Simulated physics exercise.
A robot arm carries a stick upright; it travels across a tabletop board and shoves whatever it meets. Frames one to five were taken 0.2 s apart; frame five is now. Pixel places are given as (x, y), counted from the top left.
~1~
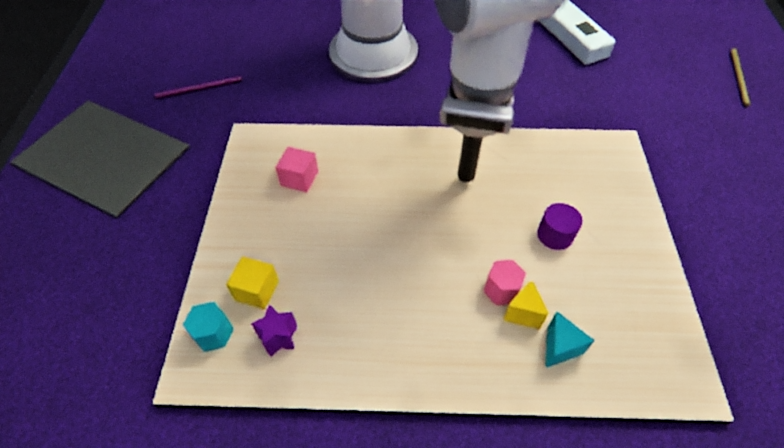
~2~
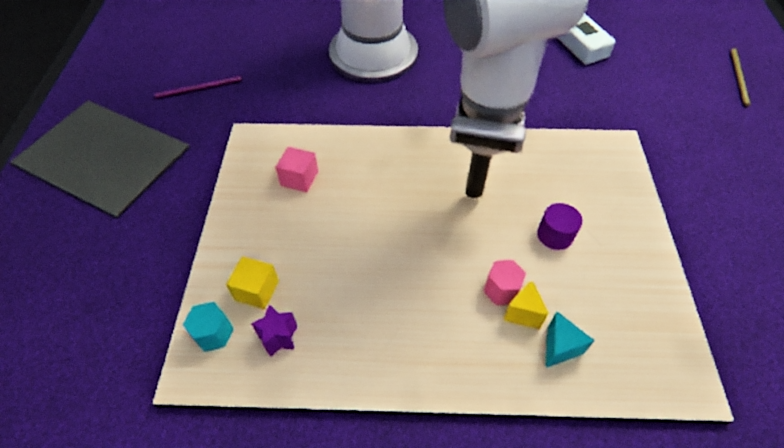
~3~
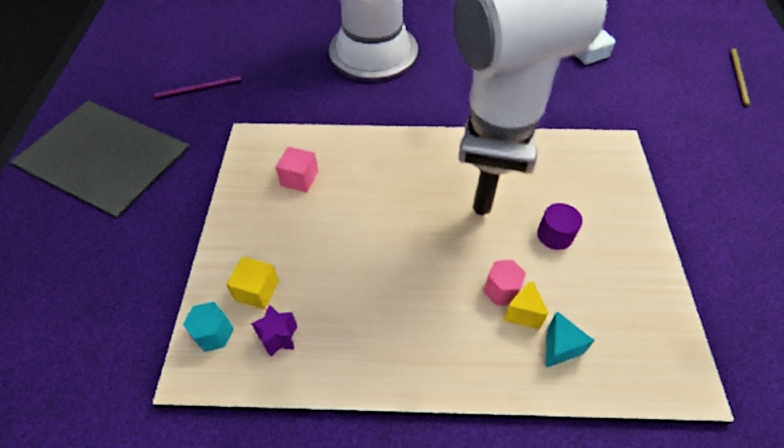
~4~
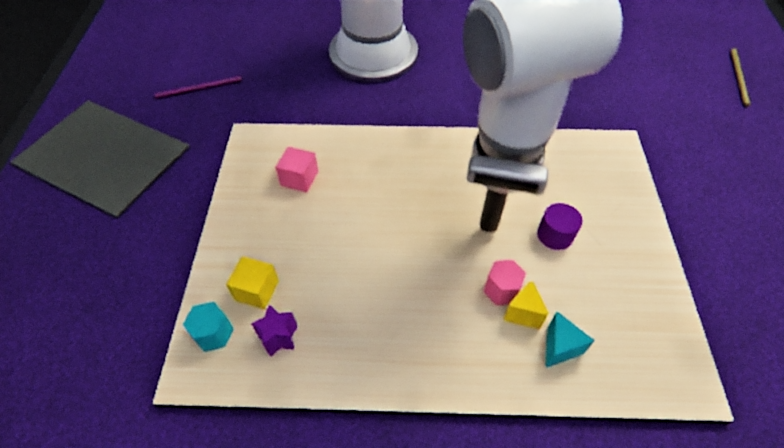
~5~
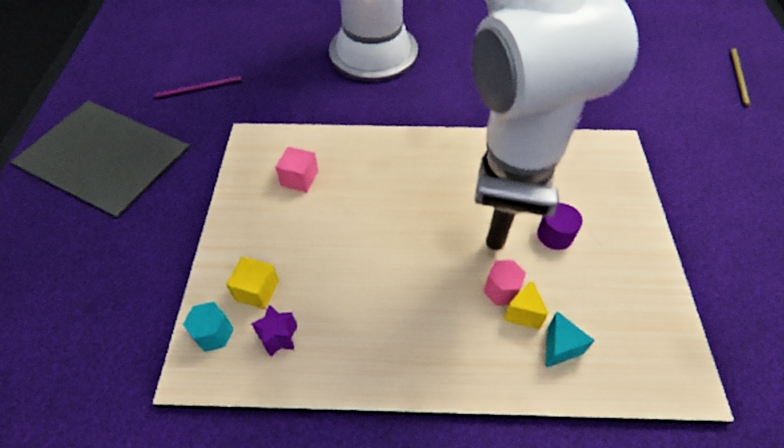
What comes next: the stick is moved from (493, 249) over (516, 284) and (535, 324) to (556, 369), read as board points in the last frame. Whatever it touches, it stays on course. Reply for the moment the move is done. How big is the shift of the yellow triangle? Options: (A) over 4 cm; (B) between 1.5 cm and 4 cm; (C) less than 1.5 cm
That would be A.
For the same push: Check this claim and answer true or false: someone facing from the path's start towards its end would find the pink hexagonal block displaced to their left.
Answer: False.
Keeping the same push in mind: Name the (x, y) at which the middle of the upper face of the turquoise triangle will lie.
Its top centre lands on (589, 350).
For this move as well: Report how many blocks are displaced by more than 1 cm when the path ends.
I'd say three or more blocks get shifted by more than about 1 cm.
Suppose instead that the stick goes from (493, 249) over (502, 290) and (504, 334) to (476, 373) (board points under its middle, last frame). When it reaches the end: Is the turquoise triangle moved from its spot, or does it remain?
The turquoise triangle changes place.
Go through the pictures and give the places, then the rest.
Lower end of the stick at (466, 176), tops of blocks, pink hexagonal block at (508, 274), yellow triangle at (530, 299), purple cylinder at (564, 217), turquoise triangle at (569, 335), in the first picture.
Stick at (474, 192), blocks as before, in the second picture.
Stick at (482, 208), blocks as before, in the third picture.
Stick at (489, 225), blocks as before, in the fourth picture.
Stick at (495, 242), pink hexagonal block at (508, 274), yellow triangle at (530, 299), purple cylinder at (564, 217), turquoise triangle at (569, 335), in the fifth picture.
On the path given first. One third of the way, stick at (519, 278); pink hexagonal block at (508, 288), turned 40° clockwise; yellow triangle at (535, 308).
Two thirds of the way, stick at (538, 319); pink hexagonal block at (507, 298), turned 80° clockwise; yellow triangle at (540, 333), turned 40° clockwise.
At the end, stick at (560, 364); pink hexagonal block at (507, 298), turned 80° clockwise; yellow triangle at (547, 371), turned 110° clockwise; purple cylinder not moved; turquoise triangle at (589, 350), turned 25° anticlockwise.
